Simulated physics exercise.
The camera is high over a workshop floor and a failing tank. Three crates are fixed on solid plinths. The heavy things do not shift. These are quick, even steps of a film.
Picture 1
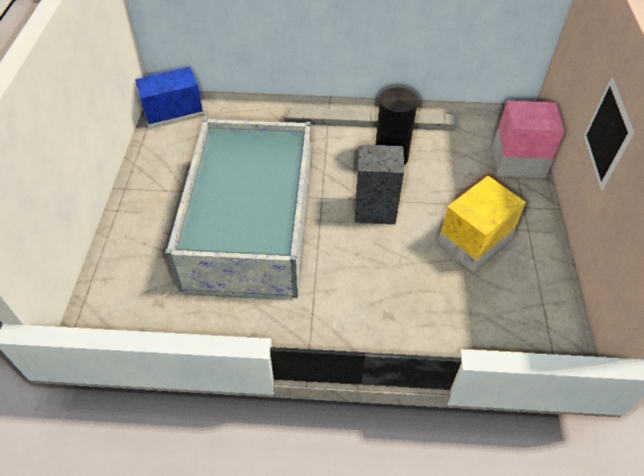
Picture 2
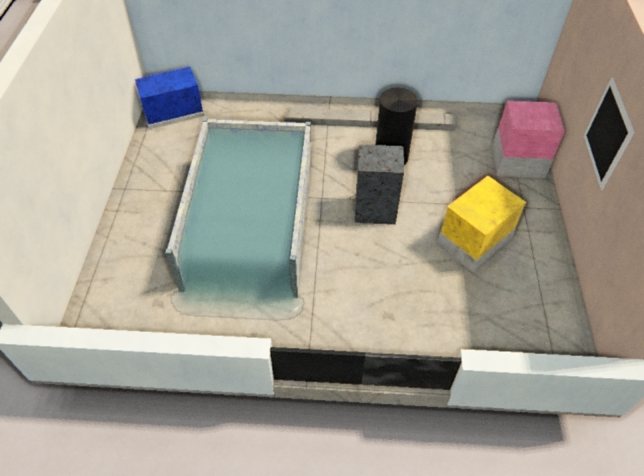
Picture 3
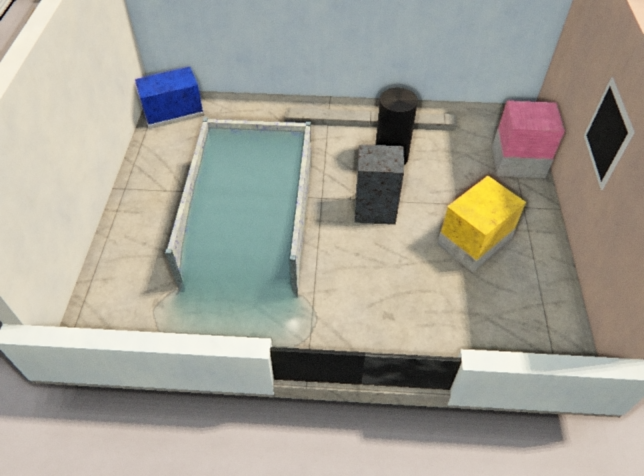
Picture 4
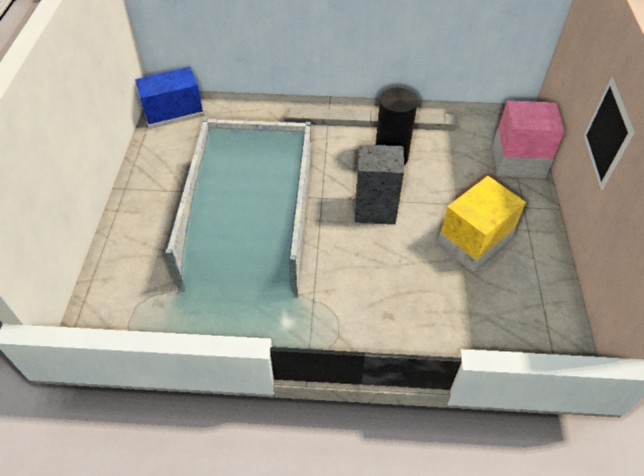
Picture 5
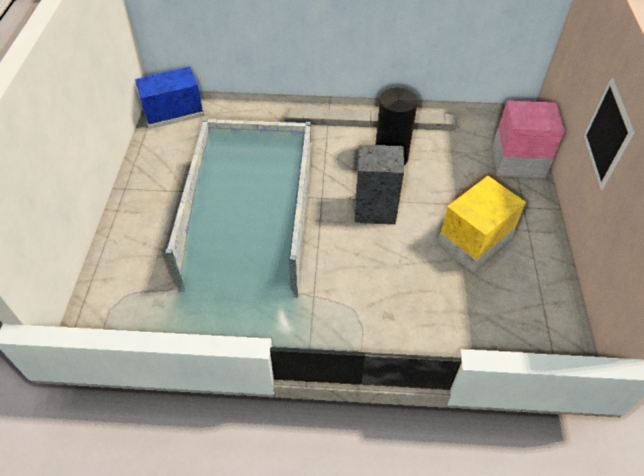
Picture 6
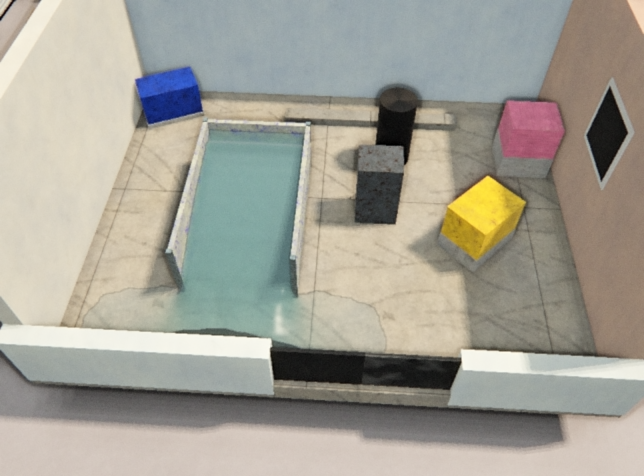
Workshop floor with coloured blocks, an open tank losing its near wall and water pouring out, spreading thinly across the tiles.
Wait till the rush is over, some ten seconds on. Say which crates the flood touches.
One by one: The yellow crate stays dry; the blue crate gets wet; the pink crate stays dry.
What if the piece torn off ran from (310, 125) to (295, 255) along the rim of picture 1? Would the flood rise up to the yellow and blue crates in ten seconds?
One by one: The yellow crate takes water, the blue crate ends up wet.
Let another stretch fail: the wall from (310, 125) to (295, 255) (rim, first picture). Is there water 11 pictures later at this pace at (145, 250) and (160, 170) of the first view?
In turn: Not flooded, dry.
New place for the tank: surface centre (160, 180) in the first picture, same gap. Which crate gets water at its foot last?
Last comes the pink-painted one.
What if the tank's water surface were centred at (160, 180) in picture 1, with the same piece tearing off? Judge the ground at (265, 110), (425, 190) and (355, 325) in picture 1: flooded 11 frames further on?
In that order: No water, free of water, under water.
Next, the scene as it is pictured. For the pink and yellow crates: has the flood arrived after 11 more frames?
In short: Pink: No; yellow: Yes.
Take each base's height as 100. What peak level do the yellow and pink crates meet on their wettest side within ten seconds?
Roughly 70 per cent, then 60 per cent.
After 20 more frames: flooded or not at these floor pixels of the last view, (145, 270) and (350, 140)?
In turn: Flooded, dry.
A moment on, water covers 20 % of the floor; the yellow crate not reached, the blue crate not reached, the pink crate not reached.
Next, water covers 45 % of the floor; the yellow crate water round its plinth, the blue crate not reached, the pink crate not reached.
Then, water covers 65 % of the floor; the yellow crate water round its plinth, the blue crate water round its plinth, the pink crate water round its plinth.
Later, water covers 90 % of the floor; the yellow crate water round its plinth, the blue crate water round its plinth, the pink crate water round its plinth.
In the end, water covers 100 % of the floor; the yellow crate stayed above the water, the blue crate was topped, the pink crate stayed above the water.
